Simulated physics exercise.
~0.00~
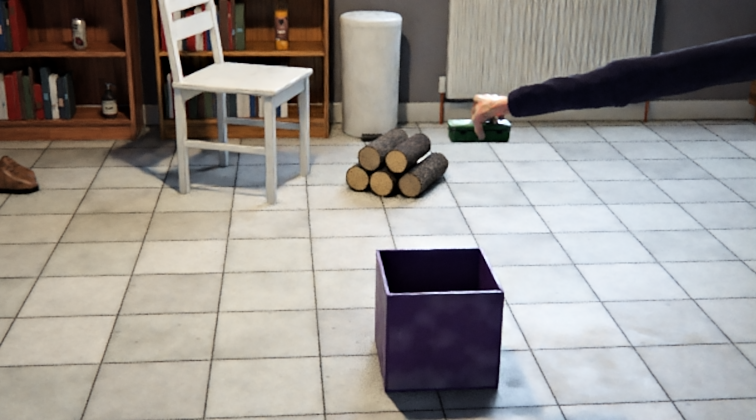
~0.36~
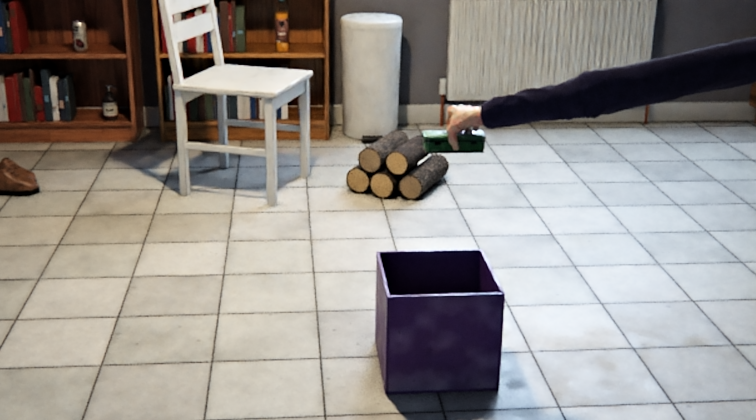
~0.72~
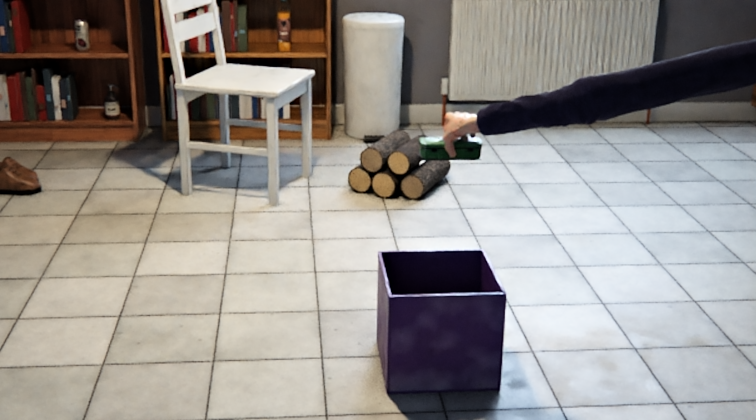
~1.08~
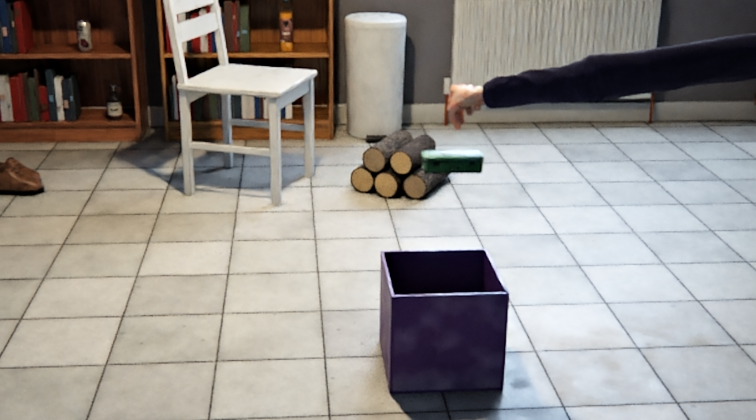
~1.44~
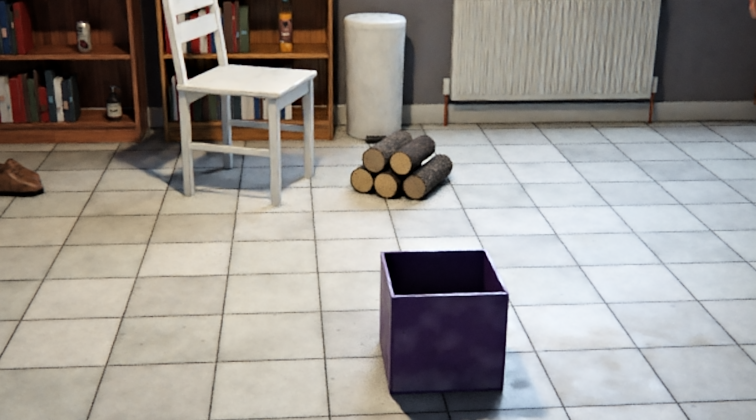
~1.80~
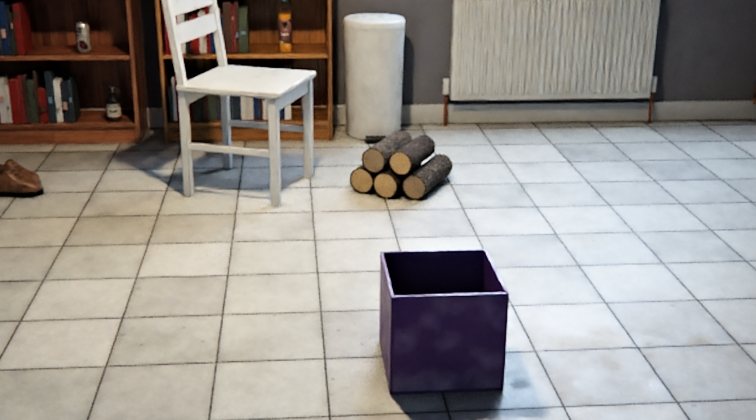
A hand moving a green case left and slightly down, releasing it and withdrawing as it drops out of sight inside a purple crate.
